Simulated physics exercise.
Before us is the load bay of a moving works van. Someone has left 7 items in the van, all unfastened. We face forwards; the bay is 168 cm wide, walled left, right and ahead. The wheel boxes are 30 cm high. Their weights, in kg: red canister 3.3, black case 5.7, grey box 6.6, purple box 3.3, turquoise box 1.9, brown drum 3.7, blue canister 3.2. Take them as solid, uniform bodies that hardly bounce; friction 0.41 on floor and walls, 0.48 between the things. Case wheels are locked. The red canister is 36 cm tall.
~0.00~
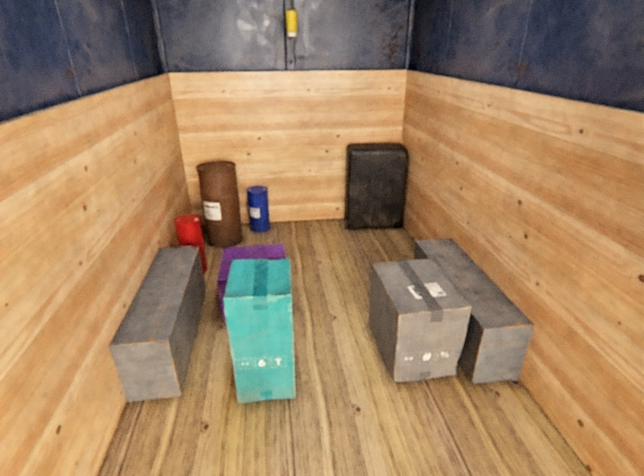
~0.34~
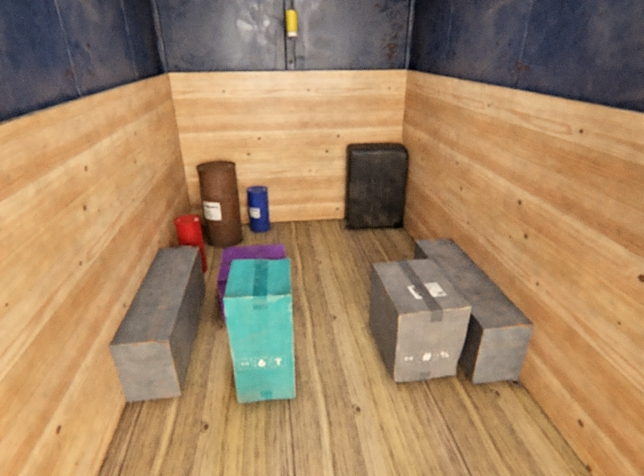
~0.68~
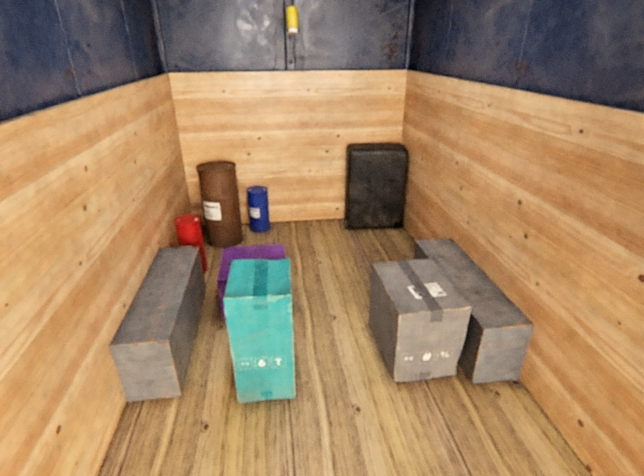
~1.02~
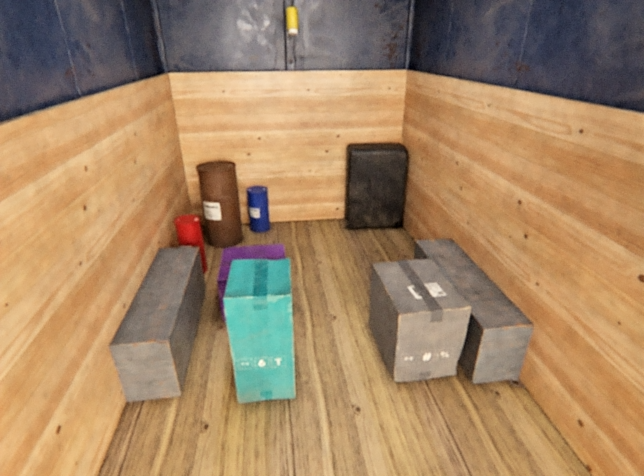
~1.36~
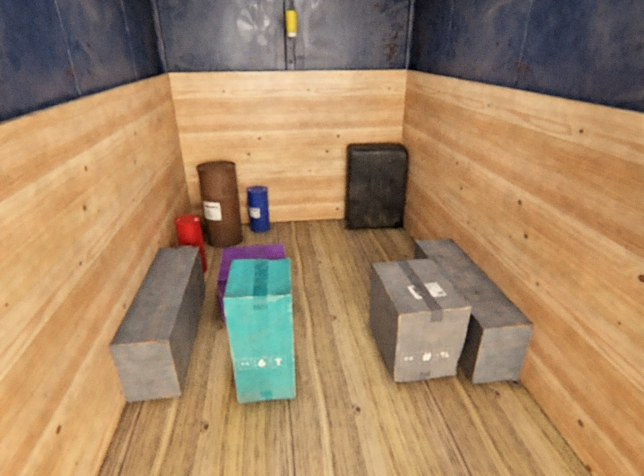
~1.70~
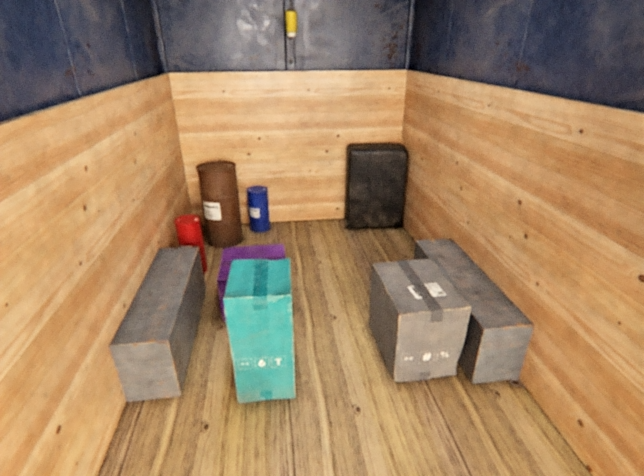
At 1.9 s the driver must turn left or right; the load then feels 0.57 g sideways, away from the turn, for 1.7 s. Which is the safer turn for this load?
Turn right.
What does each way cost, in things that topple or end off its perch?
Turning left 2, turning right 0.
Turning left. At 2.60 s, load feels 0.57 g right; red canister leaning 9° near (221, 242); turquoise box slid 21 cm; blue canister slid 19 cm.
After 2.90 s, load feels 0.57 g right; red canister on its side near (277, 254); blue canister leaning 14°; brown drum leaning 5°.
After 3.30 s, load feels 0.57 g right; red canister on its side near (371, 248); brown drum leaning 31°; blue canister leaning 25°.
At rest (5.2 s), tipped over in the van, red canister and brown drum; not toppled but over 15 cm from the start, purple box, turquoise box and blue canister; the other 2 in place, give or take 15 cm. In the last view, red canister near (406, 256), black case near (376, 187).
Turning right instead, nothing is lost, 0 of 7 in all.
